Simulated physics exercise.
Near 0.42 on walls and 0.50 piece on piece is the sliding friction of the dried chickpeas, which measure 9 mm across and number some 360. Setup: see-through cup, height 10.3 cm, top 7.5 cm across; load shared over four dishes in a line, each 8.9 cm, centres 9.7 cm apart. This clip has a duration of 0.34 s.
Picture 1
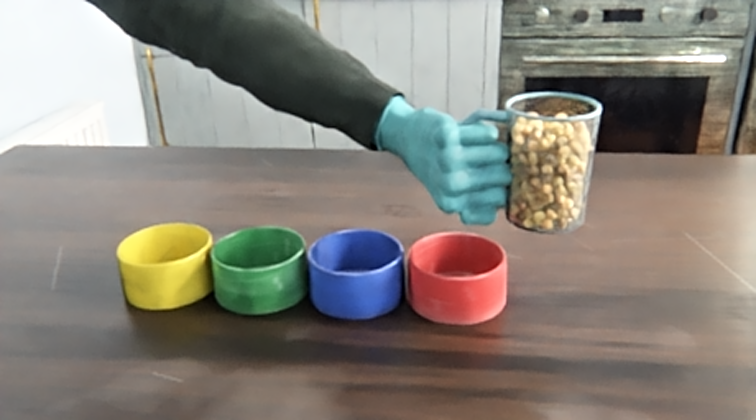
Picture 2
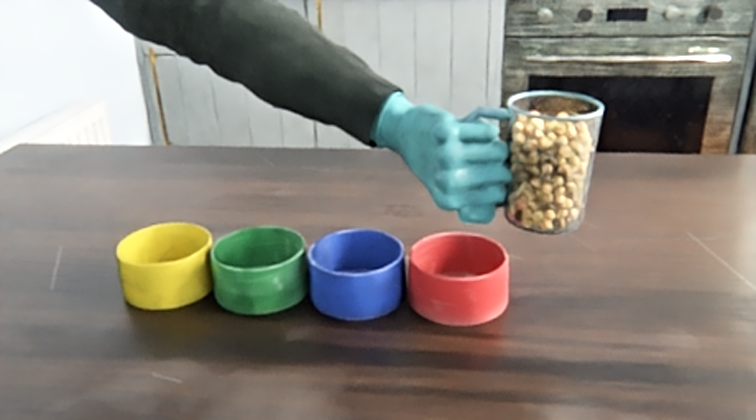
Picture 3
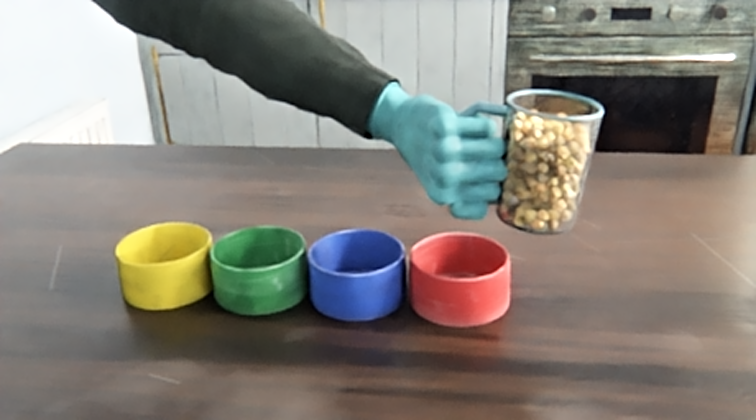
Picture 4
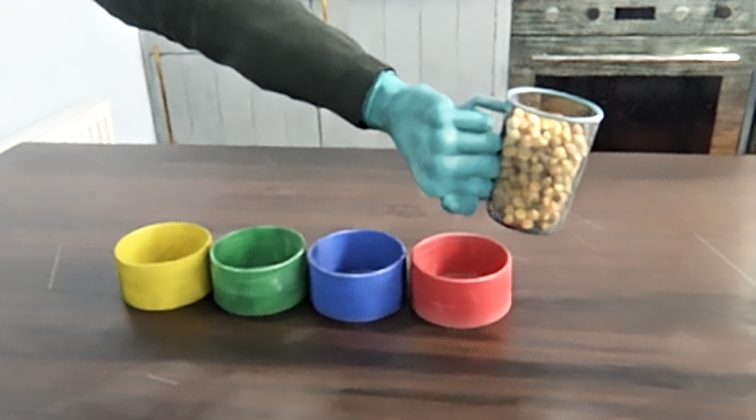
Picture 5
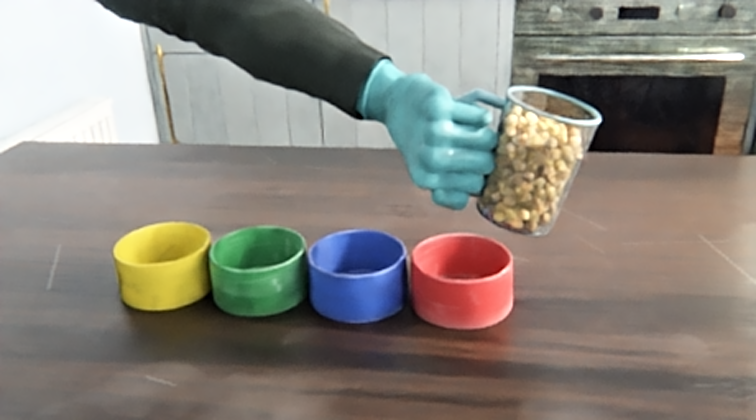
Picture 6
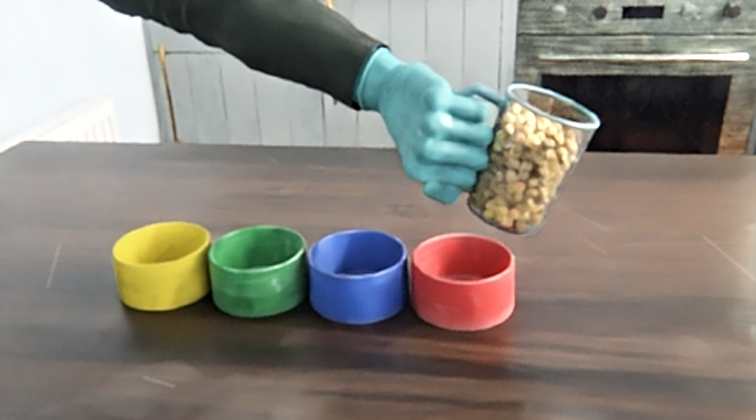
Teal-gloved hand gradually tilting a see-through cup of tan pieces rightward above a table with yellow, green, blue and red dishes.
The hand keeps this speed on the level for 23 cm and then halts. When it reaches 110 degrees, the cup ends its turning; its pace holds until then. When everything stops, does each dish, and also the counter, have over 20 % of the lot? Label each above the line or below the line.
Red: Above the line; blue: Above the line; green: Below the line; yellow: Below the line; counter: Below the line.
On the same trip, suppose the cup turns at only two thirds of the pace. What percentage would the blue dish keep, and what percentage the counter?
Then blue would get 90 and the counter 0.
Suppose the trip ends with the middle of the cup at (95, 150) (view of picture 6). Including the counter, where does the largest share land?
Red.
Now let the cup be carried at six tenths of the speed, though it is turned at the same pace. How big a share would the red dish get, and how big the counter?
Red: 60; counter: 40.
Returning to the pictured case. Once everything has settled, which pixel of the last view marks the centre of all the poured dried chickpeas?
At about (437, 283).
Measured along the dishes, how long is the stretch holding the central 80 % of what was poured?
Spread: Around 12 cm.
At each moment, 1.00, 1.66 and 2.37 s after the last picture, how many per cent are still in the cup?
It goes roughly like this: 100, 35, 5 per cent.
Then, 1.00 s after the last picture, tilt 89 degrees; cup holds 100 %.
Then, 1.66 s after the last picture, tilt 110 degrees; cup holds 35 %, red 55 %.
Then, 2.37 s after the last picture, tilt 110 degrees; cup holds 5 %, red 60 %, blue 25 %.
In the end, red 60 %, blue 30 %, green 0 %, yellow 0 %, counter 5 %.
